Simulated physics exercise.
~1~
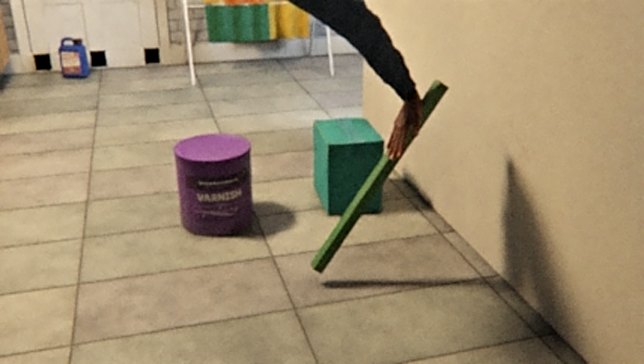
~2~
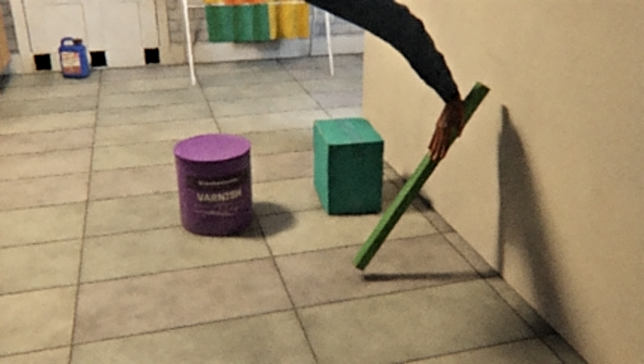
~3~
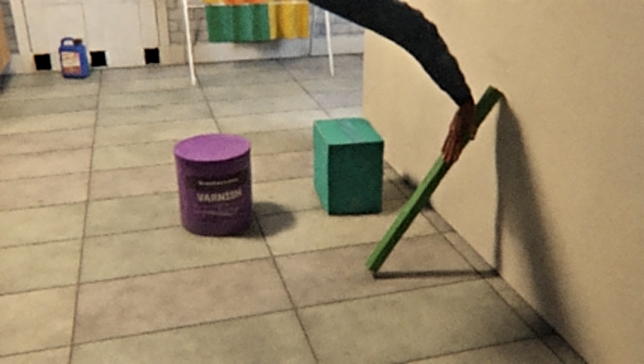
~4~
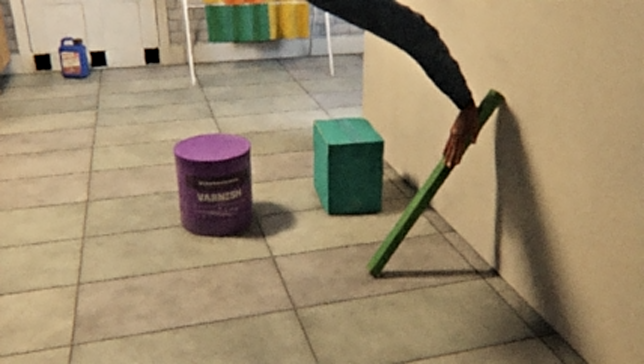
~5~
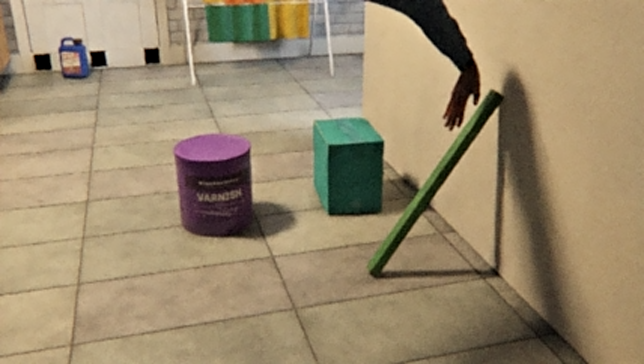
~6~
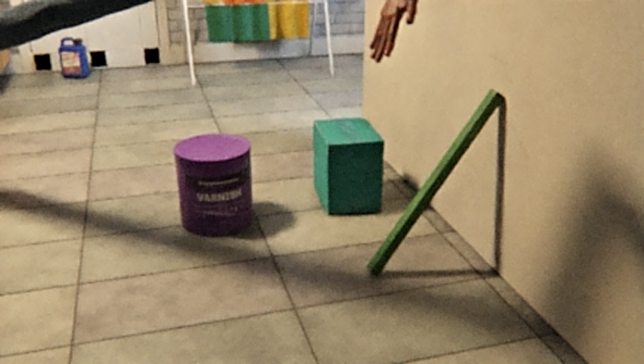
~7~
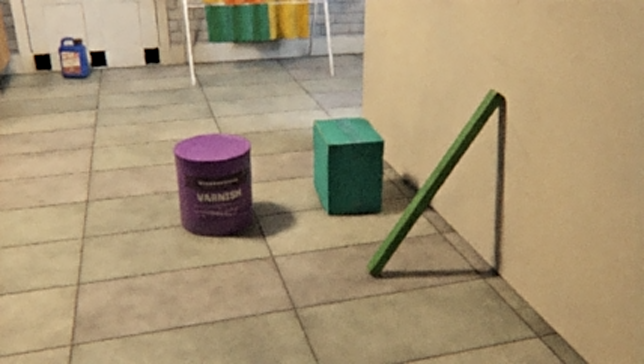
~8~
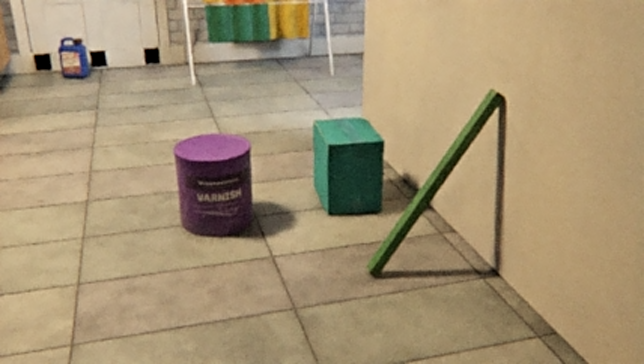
On a tiled floor, a hand leans a green pole against the wall and withdraws, leaving it standing.
